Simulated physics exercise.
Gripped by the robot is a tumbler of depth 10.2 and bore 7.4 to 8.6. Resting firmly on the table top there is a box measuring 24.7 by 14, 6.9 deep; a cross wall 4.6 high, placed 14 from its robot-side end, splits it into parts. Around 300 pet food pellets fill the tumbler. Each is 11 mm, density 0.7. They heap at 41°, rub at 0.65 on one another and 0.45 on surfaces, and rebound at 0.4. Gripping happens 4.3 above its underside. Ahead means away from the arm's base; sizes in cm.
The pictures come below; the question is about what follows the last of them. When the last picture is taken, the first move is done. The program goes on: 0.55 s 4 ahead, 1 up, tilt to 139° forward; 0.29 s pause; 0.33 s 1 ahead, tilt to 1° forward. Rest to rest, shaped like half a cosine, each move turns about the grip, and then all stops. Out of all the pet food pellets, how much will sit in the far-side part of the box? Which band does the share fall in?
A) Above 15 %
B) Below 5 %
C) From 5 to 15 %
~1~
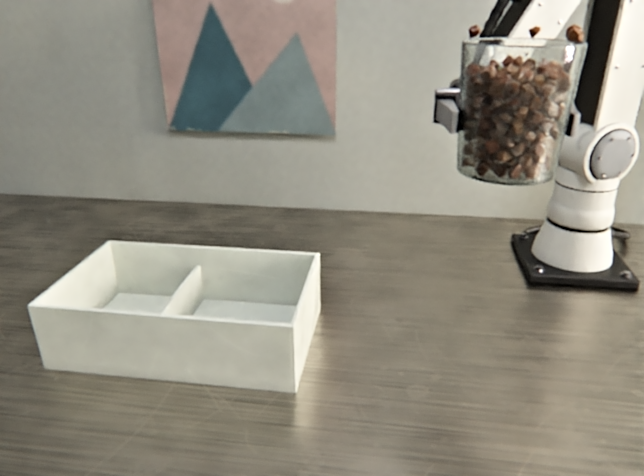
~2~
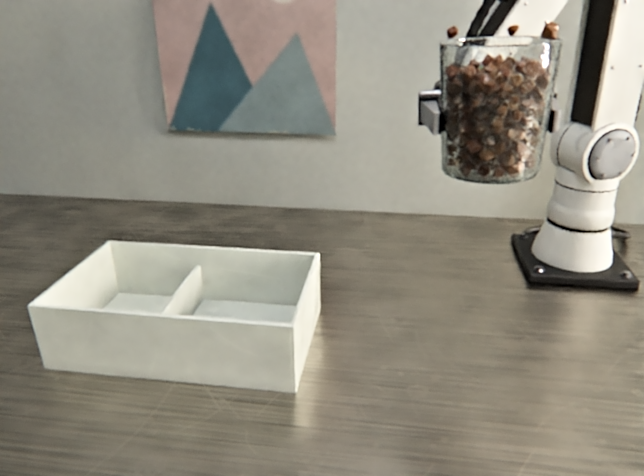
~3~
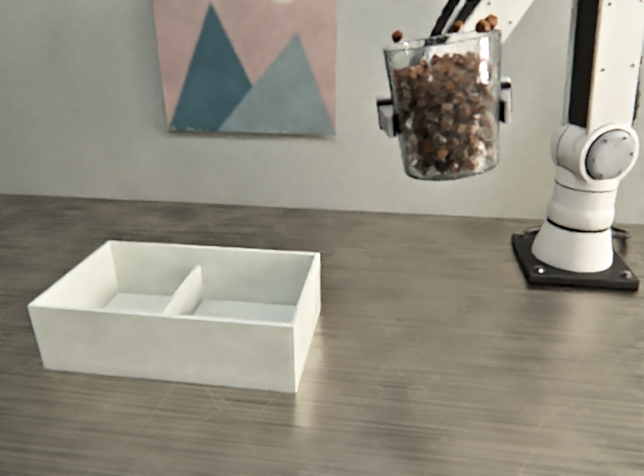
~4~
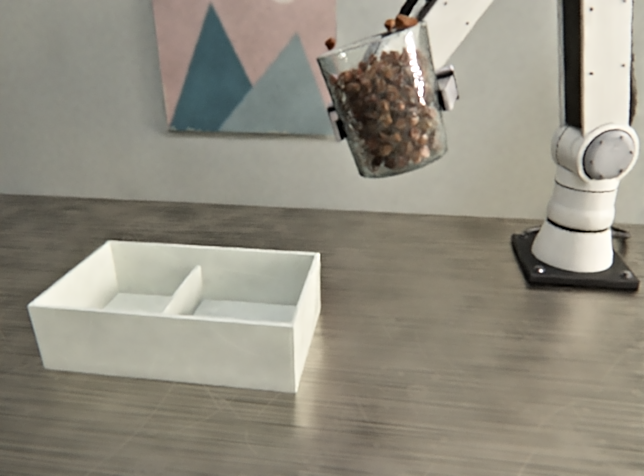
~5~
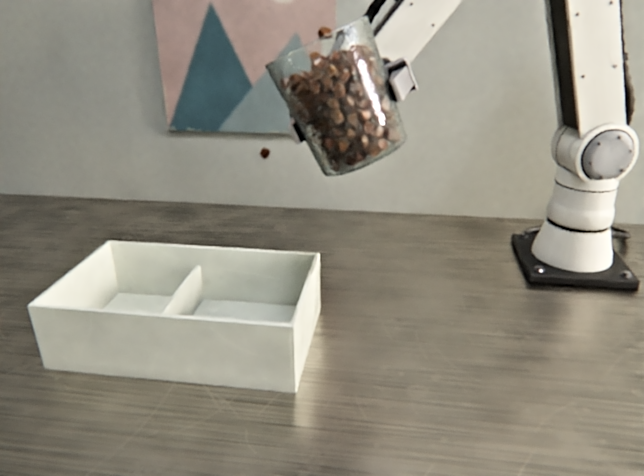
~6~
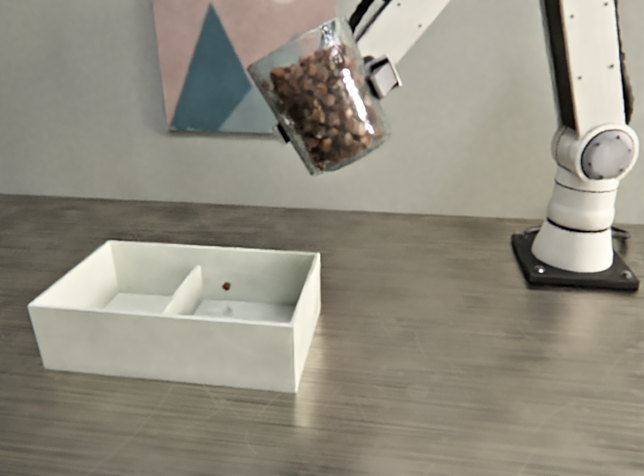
The answer is B.
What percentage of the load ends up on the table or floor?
About 0 %.
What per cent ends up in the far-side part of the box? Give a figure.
It comes to around 2 per cent.
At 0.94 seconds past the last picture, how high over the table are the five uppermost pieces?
4 cm, roughly.
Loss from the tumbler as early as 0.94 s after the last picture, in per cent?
Close to 100 per cent of the load is out at that point.
Then, 0.47 s on, tilted 133° forward, highest piece 28 above the table; 243 in the tumbler, 24 in the robot-side part, 28 in flight or on a rim.
Then, 0.94 s on, tilted 112° forward, highest piece 4 above the table; 292 in the robot-side part, 3 in the far-side part.
Then, 1.37 s on, level, highest piece 4 above the table; 292 in the robot-side part, 3 in the far-side part.
Then, 2.42 s on, level, highest piece 4 above the table; 292 in the robot-side part, 3 in the far-side part.
In the end, 292 in the robot-side part, 3 in the far-side part. That is 1 % in the far-side part of the box.
